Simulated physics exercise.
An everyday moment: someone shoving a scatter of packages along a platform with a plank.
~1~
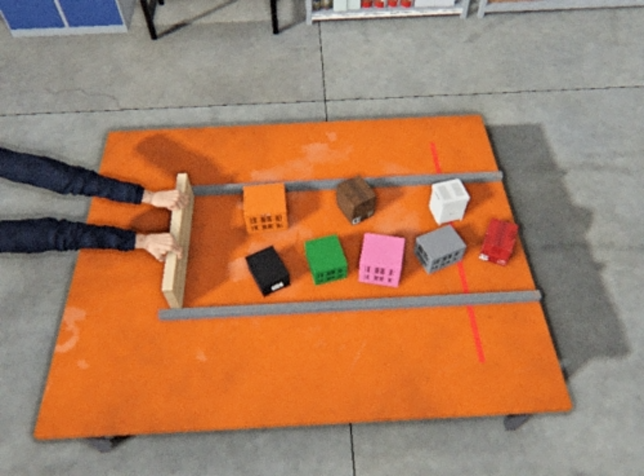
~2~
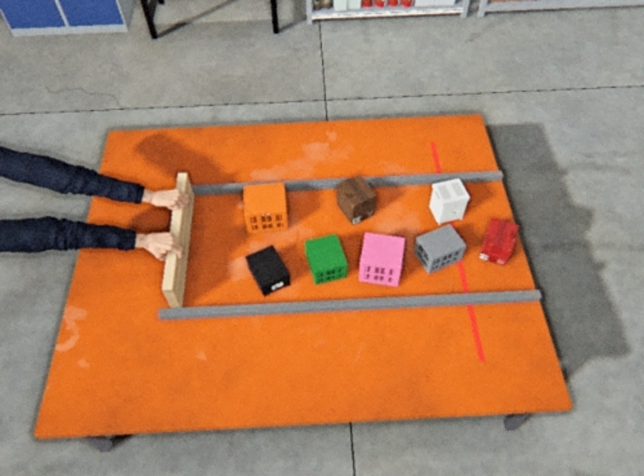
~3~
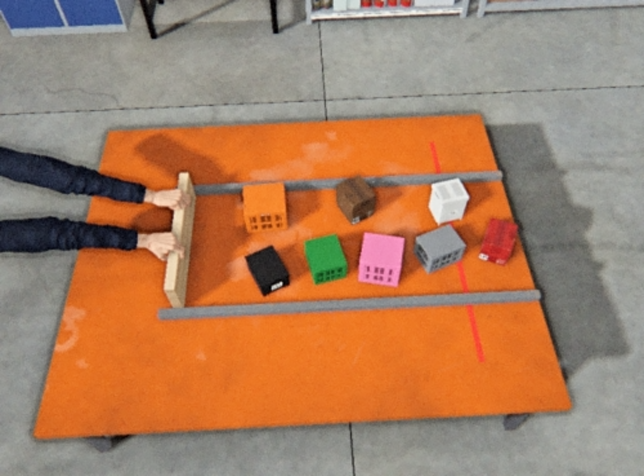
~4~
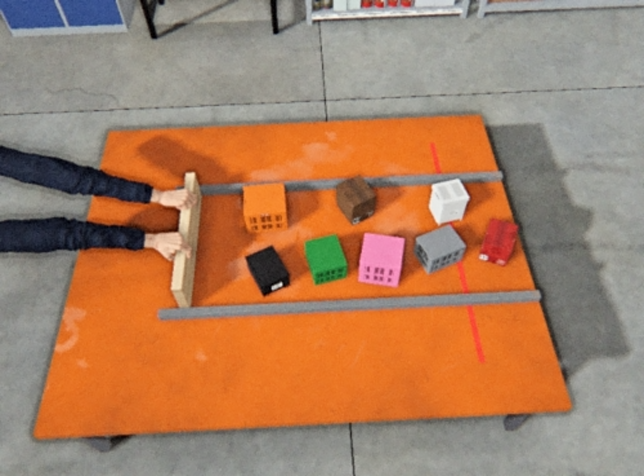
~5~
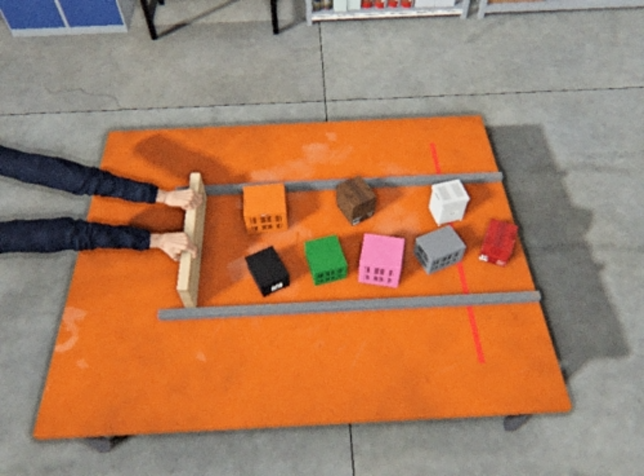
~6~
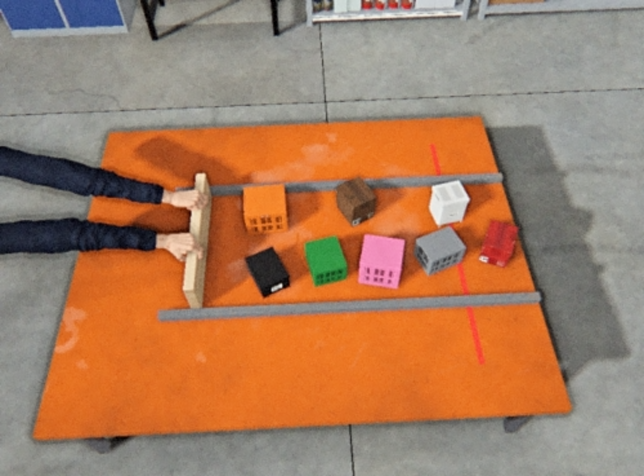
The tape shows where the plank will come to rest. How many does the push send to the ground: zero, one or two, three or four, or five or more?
In the end the number that fall off is three or four.
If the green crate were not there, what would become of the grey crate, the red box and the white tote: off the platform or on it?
The grey crate comes down; the red box is lost; the white tote drops off.
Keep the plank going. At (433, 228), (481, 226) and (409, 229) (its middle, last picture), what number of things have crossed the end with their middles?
Past the end: 2, 6 and 2.
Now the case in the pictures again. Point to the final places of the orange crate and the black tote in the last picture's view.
Near (469, 201) and (478, 267).
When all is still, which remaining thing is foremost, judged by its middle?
It is the brown parcel.
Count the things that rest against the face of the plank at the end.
That makes 2.
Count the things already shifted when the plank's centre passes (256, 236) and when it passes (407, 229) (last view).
The counts are 2 and 8.
Soon after, none off yet; red box at rest near (498, 244); white tote at rest near (448, 204); grey crate at rest near (439, 251).
After that, none off yet; red box displaced a little near (503, 244); white tote at rest near (448, 204); grey crate displaced about its own width near (466, 250).
And then, one off so far; red box off the edge near (545, 296); white tote displaced about its own width near (485, 204); grey crate displaced well along near (531, 247).
In the end, the number that fall off is three or four; gone, pink crate, grey crate, white tote and red box.
